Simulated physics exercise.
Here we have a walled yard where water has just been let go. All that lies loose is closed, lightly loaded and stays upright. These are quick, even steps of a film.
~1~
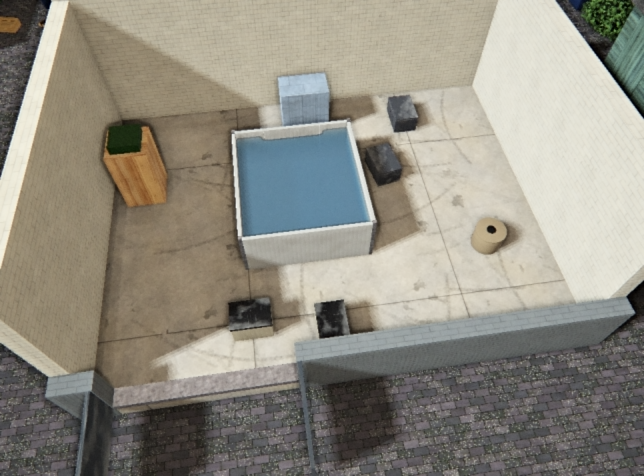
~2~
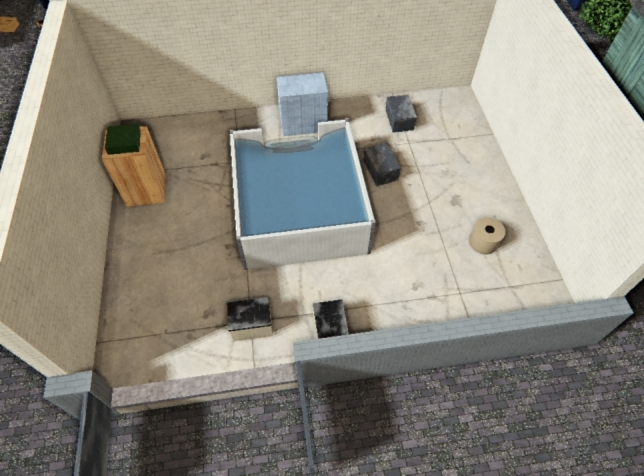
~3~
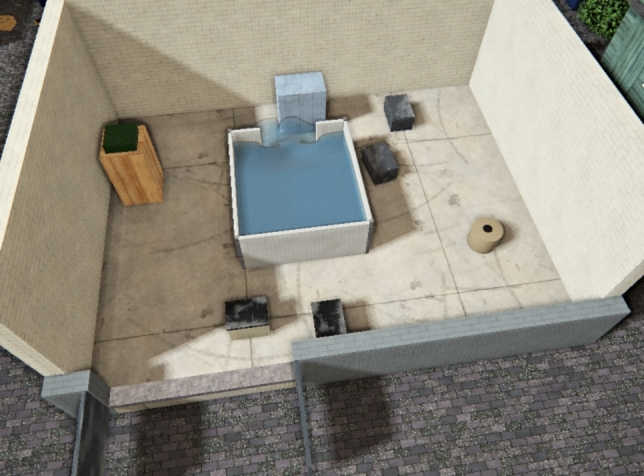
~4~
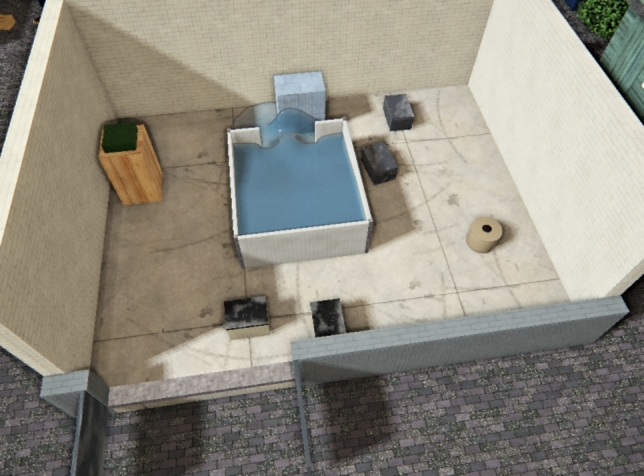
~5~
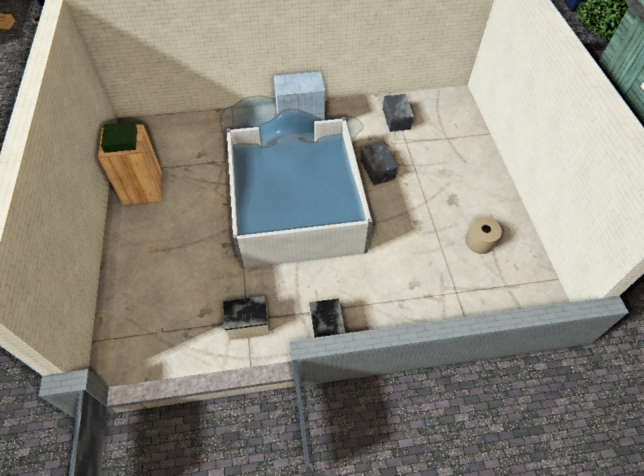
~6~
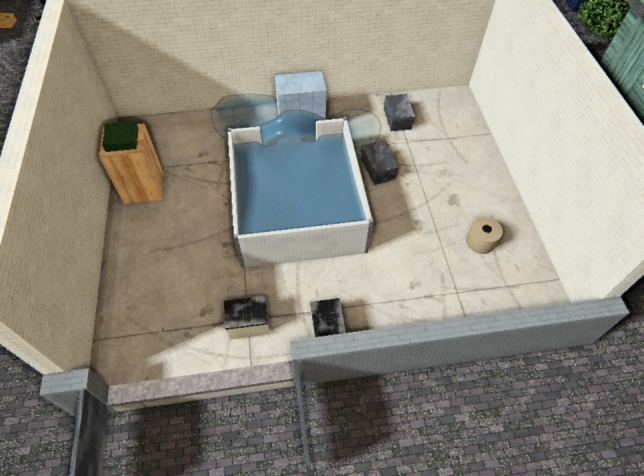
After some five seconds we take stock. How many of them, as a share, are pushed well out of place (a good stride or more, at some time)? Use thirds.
That comes to not even a third.
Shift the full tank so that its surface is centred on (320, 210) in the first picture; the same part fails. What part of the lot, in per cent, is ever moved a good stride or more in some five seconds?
Close to 20 %.
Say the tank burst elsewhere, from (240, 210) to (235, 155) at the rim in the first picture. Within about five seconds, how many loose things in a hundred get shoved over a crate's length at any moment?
Roughly 0 per cent.
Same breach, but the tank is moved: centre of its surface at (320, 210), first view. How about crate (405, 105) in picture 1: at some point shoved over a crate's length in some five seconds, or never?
For that one: Shifted that much.
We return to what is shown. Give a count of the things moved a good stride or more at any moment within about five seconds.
1 of them.
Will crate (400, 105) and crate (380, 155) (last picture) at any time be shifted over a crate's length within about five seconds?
In that order: Shifted that much, never so far.
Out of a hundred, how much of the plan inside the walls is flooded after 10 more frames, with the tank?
Close to 50 %.
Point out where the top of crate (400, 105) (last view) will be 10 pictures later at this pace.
At about (462, 96).
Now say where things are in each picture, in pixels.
In the first frame, a crate at (403, 107) rests on the ground; a crate at (384, 158), on the bottom; 0 of 5 have shifted.
In the second frame, a crate at (402, 107), on the bottom; a crate at (382, 158) rests on the ground; 0 of 5 have shifted.
In the third frame, a crate at (400, 106) rests on the ground; a crate at (381, 157) rests on the ground; 0 of 5 have shifted.
In the fourth frame, a crate at (399, 106) rests on the ground; a crate at (380, 157) rests on the ground; 0 of 5 have shifted.
In the fifth frame, a crate at (399, 106), on the bottom; a crate at (379, 157) rests on the ground; 0 of 5 have shifted.
In the sixth frame, a crate at (400, 106) rests on the ground; a crate at (380, 157), on the bottom; 0 of 5 have shifted.
A moment on, 0 of 5 are well off their spots; 0 afloat.
Next, 1 of 5 are well off their spots; 0 afloat.
Later, 1 of 5 are well off their spots; 1 afloat.
In the end, 1 of 5 are well off their spots, and 1 have been at some point; 1 afloat.
